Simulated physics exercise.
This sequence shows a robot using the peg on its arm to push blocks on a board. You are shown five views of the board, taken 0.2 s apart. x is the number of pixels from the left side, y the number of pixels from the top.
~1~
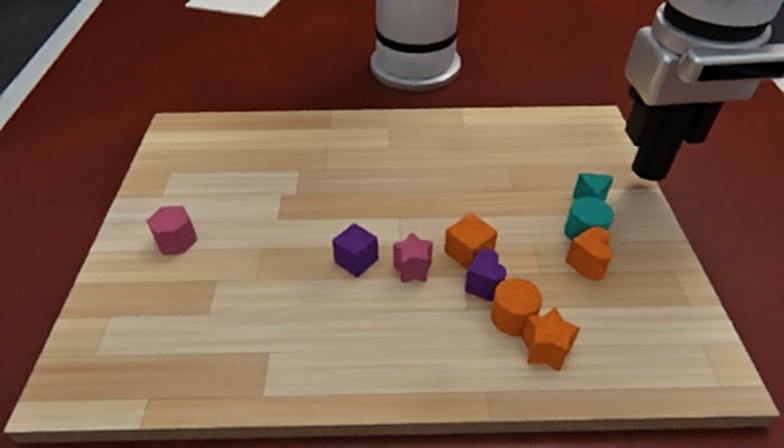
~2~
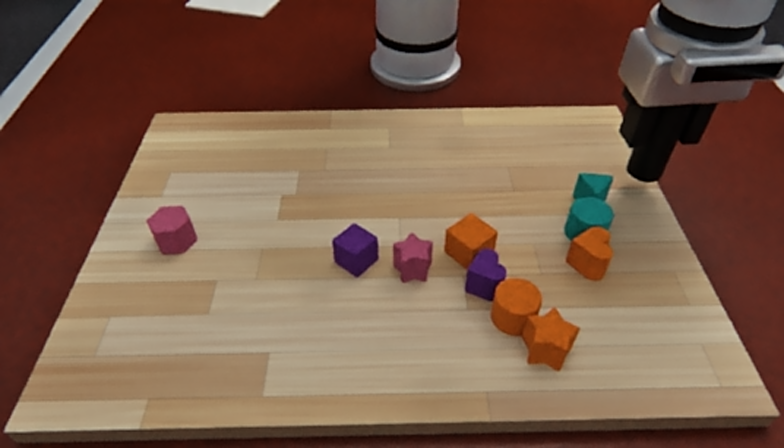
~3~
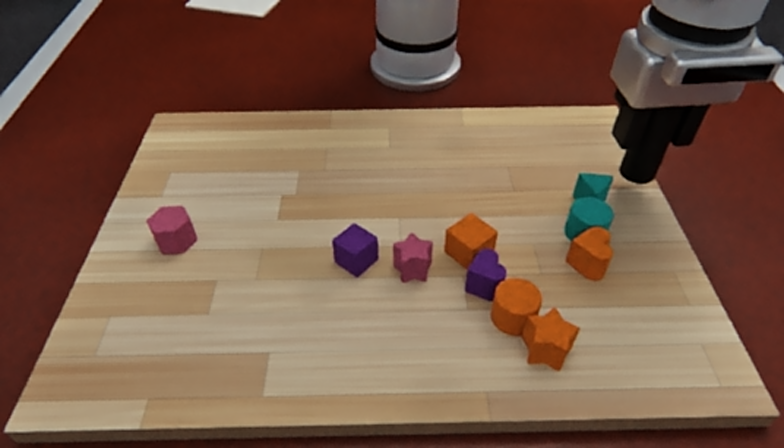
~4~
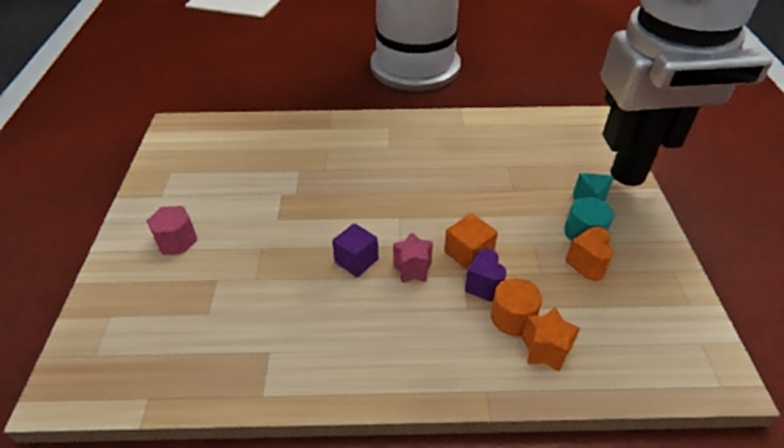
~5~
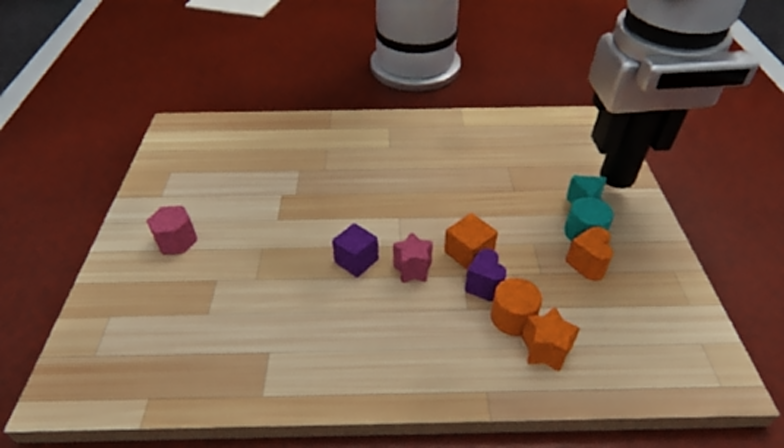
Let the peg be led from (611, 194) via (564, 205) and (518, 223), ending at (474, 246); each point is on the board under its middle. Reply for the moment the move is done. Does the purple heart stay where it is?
Answer: Yes.
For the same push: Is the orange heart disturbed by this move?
The orange heart will stay where it is.
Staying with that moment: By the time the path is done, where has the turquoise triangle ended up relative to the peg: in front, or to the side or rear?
The peg should keep driving it forward.
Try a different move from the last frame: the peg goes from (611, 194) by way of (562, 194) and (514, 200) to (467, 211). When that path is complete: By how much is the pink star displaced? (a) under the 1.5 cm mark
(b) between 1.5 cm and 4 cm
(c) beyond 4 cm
(a)
What follows on the original path. One third of the way, peg (568, 189); turquoise triangle (540, 195).
Two thirds of the way, peg (522, 207); turquoise triangle (494, 217), turned 20° anticlockwise.
At the end, peg (476, 230); pink star (392, 265), turned 70° clockwise; orange square (433, 264), turned 10° anticlockwise; purple heart in place; turquoise triangle (451, 245), turned 35° anticlockwise; orange heart in place.
